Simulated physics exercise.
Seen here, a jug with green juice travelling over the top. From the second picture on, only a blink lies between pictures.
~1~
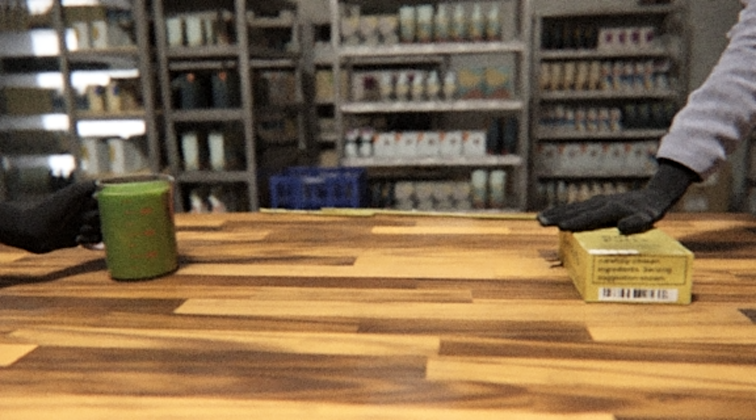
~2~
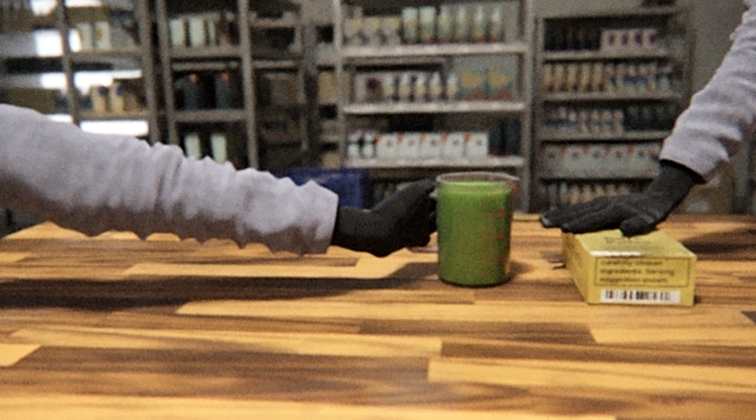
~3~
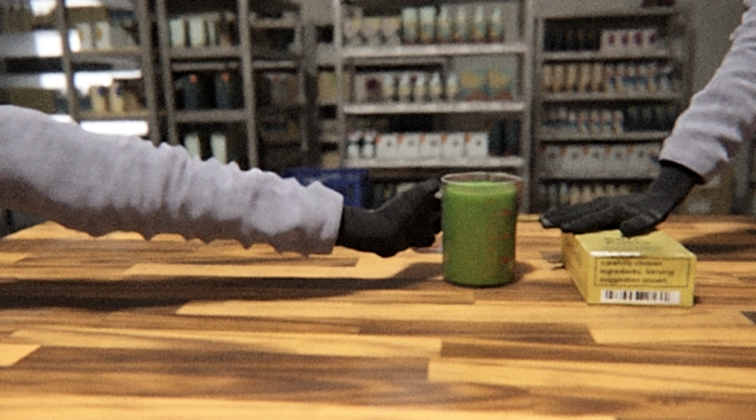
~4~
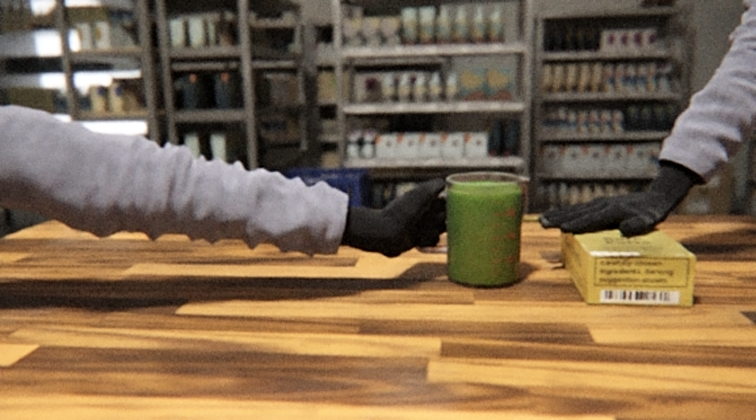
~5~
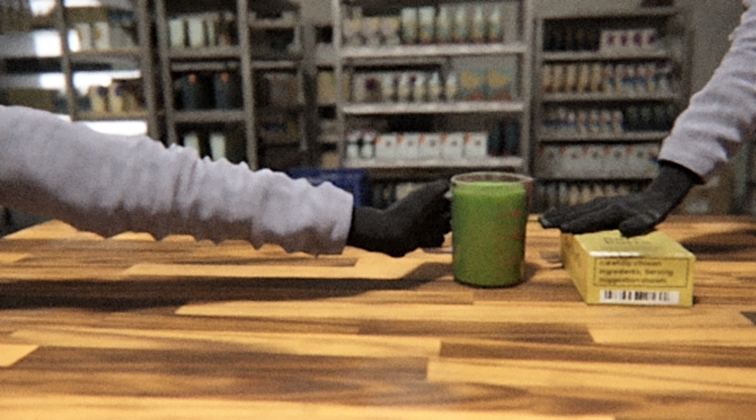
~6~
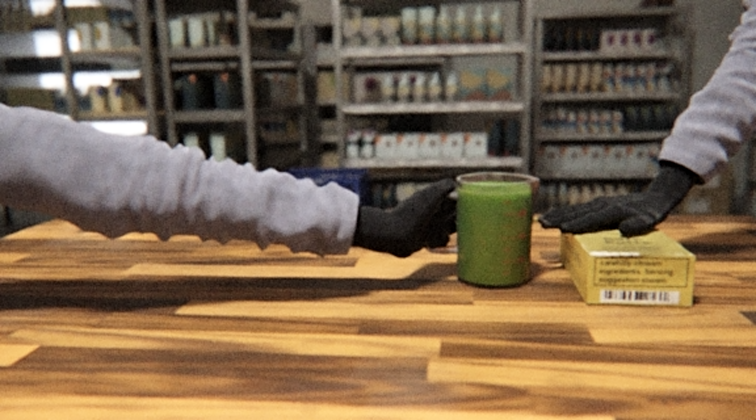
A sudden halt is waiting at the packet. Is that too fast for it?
It holds.
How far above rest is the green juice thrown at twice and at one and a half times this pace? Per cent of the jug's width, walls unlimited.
Roughly 15 per cent, then 10 per cent.
A moment on, the jug meets the packet.
Further on, the green juice surges up the wall; the wave climbs under half way to the rim.
When it is over, the jug stands at the packet; all is still inside.
